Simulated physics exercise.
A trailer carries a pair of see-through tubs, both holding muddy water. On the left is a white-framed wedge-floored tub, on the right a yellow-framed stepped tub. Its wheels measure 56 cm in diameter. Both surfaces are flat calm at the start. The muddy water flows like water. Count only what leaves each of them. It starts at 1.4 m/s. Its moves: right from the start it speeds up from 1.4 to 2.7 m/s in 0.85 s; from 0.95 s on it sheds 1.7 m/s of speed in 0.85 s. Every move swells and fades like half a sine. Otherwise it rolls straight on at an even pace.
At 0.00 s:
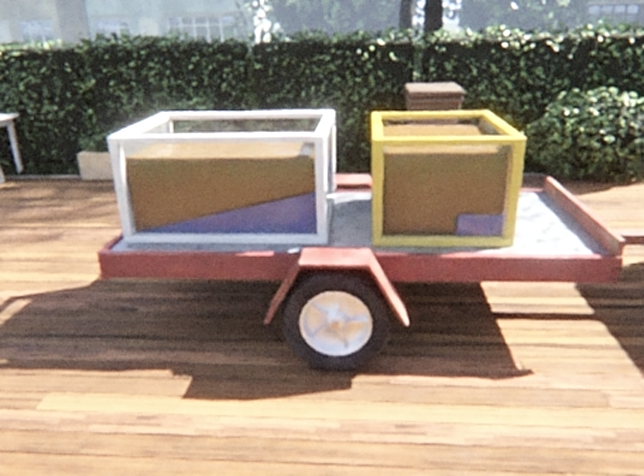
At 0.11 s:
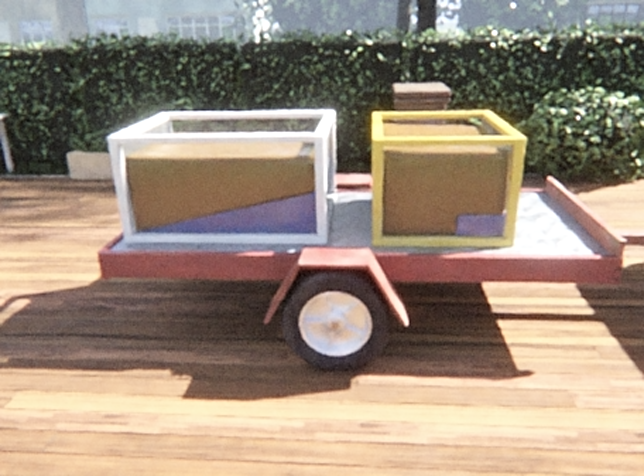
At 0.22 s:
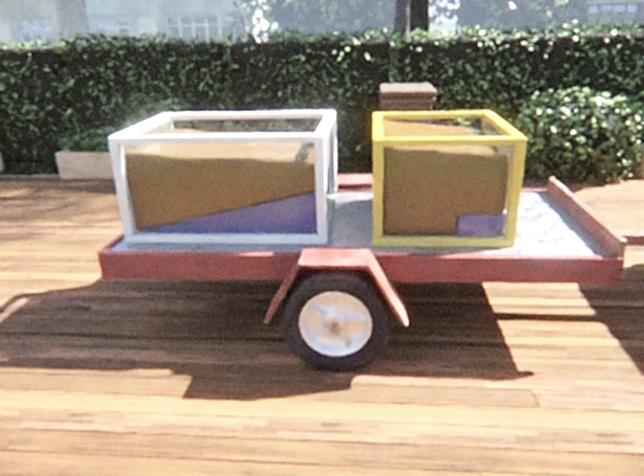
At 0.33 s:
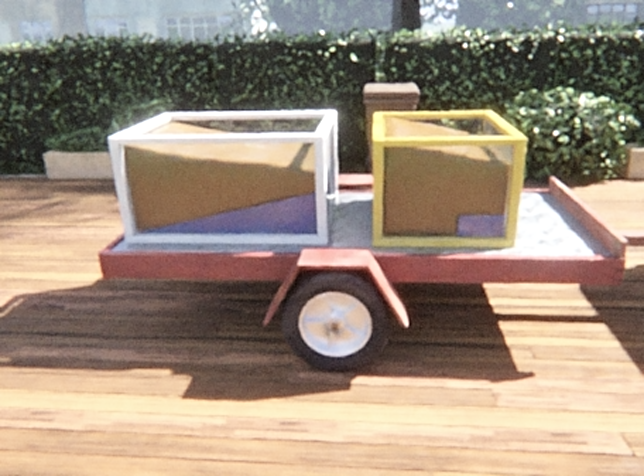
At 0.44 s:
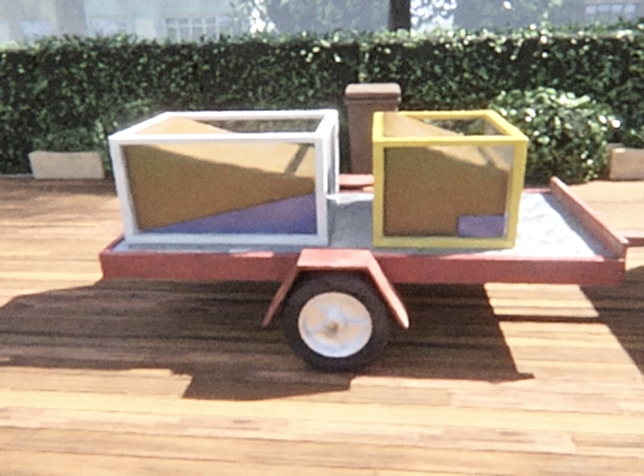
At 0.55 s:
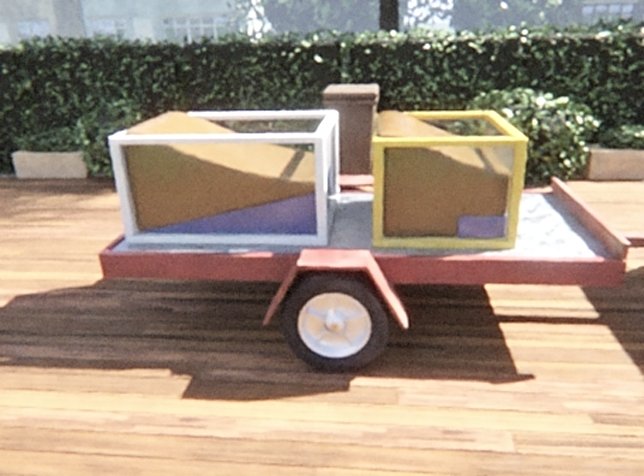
The video shows a red trailer carrying a white-framed tub and a yellow-framed tub of muddy water rolling right past a hedge, as the water in both tilts, sinking at the right and climbing at the left.
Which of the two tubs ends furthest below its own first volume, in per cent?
The left one.
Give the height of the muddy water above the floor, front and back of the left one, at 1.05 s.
About 38 cm in front and 44 cm behind.
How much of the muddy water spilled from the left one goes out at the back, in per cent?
About 10 per cent.
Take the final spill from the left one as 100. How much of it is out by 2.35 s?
Some 90 per cent by then.
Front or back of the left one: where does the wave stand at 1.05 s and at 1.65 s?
Towards the back, then the front.
Then, 1.05 s in, the left one has lost 1 per cent, over the back (front 38 cm, back 45 cm); the right one has lost 1 per cent, over the back (front 55 cm, back 39 cm).
Then, 1.65 s in, the left one has lost 6 per cent, mostly over the front, some over the back (front 65 cm, back 19 cm); the right one has lost 3 per cent, over the front and the back (front 51 cm, back 40 cm).
Then, 2.35 s in, the left one has lost 19 per cent, over the front, a little elsewhere (front 30 cm, back 66 cm); the right one has lost 4 per cent, mostly over the front, some over the back (front 47 cm, back 45 cm).
Then, 4.78 s in, the left one has lost 22 per cent, over the front, a little elsewhere; the right one has lost 4 per cent, mostly over the front, some over the back.
